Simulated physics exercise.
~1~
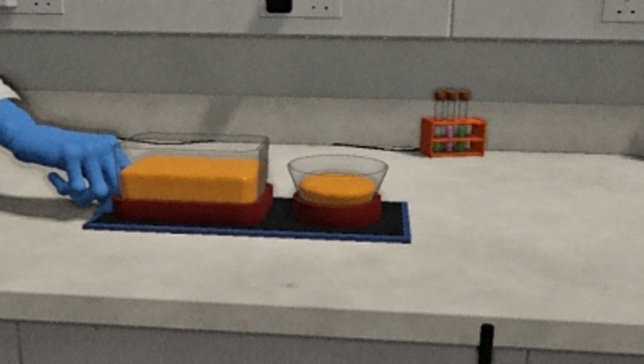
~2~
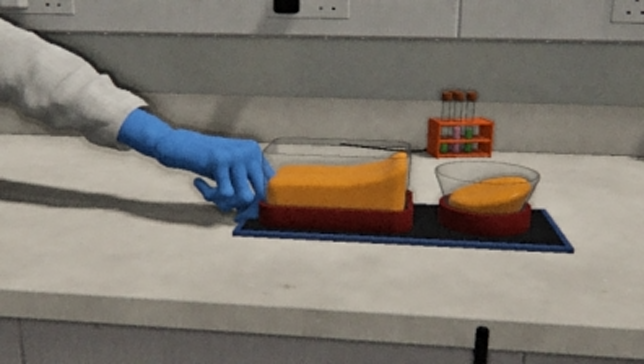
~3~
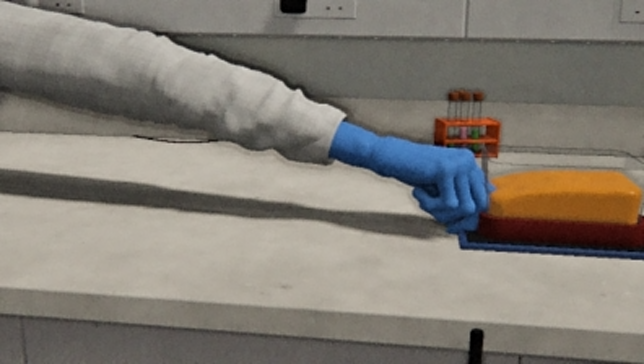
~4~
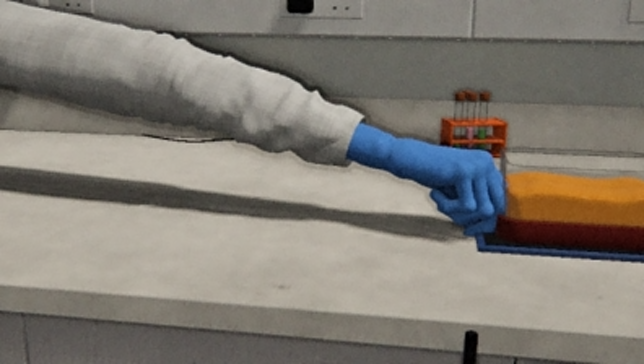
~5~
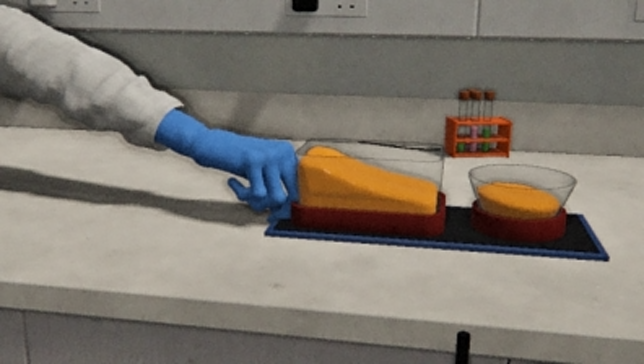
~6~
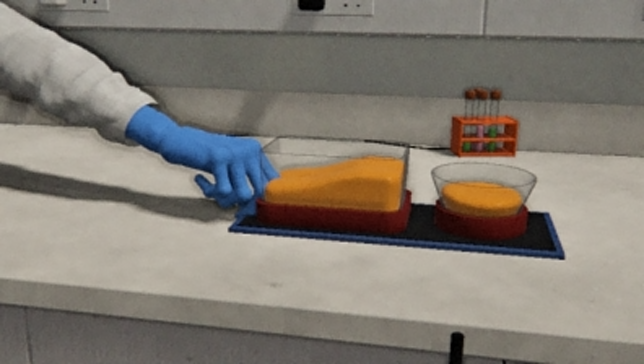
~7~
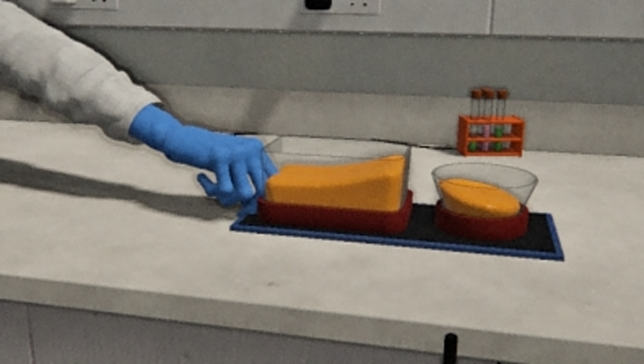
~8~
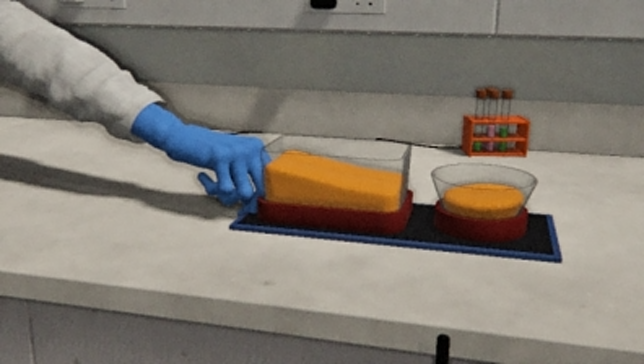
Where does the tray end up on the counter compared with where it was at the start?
The tray ends up further to the right along the counter than where it began.
